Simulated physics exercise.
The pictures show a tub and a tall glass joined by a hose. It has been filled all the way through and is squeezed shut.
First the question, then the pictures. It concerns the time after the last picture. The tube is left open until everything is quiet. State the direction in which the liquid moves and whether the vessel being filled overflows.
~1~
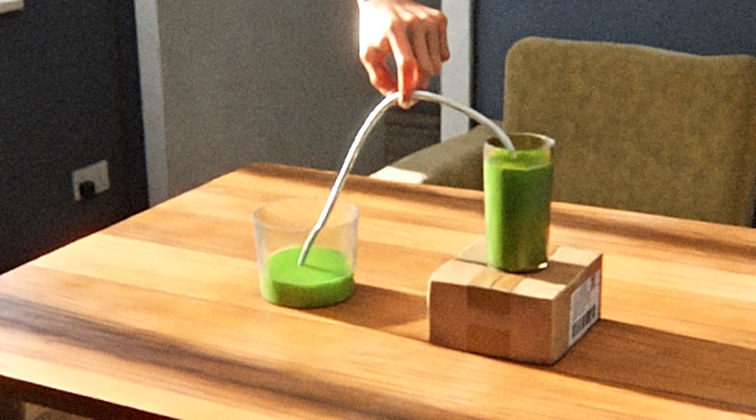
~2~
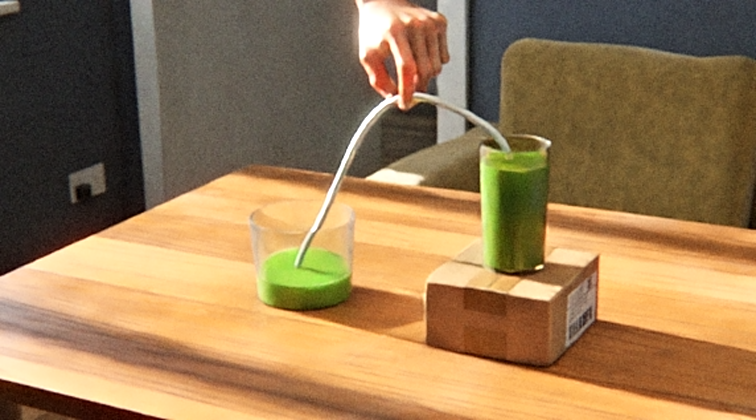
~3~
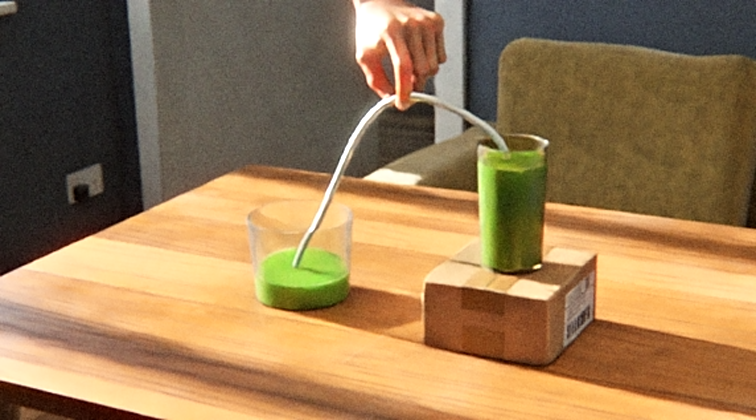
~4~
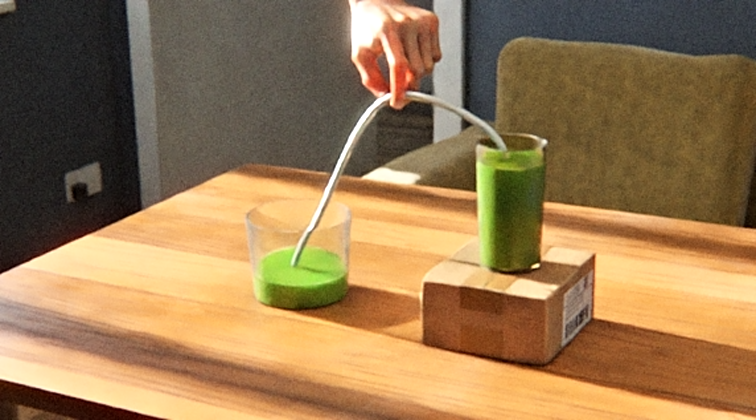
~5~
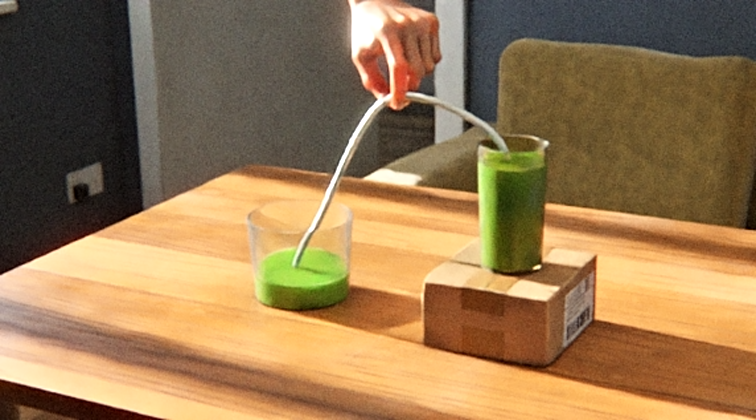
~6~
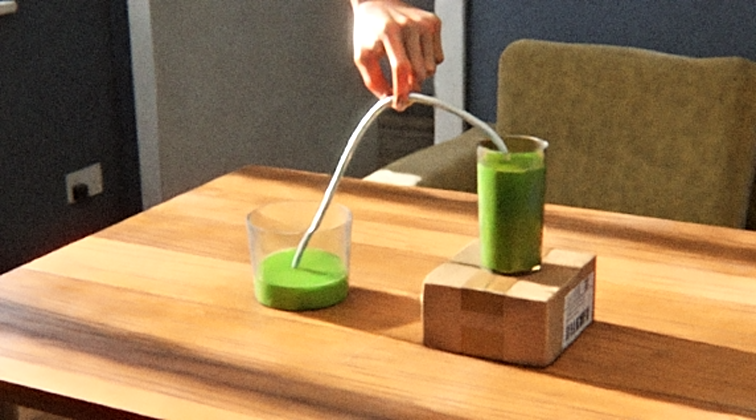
Answer. Flow: Towards the left; taker: Does not overflow.
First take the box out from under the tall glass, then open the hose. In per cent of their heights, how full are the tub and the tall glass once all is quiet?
Final levels, in order: Approx. 50 % / 35 %.
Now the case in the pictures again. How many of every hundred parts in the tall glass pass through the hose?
As I figure it, 90 per cent of the contents.
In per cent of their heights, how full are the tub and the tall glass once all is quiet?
Final levels, respectively: 65 per cent and 10 per cent.
A moment on, the tub is about half full; the tall glass is about two thirds full.
Further on, the tub is about half full; the tall glass is about a quarter full.
When it is over, the tub is about two thirds full; the tall glass is nearly empty.
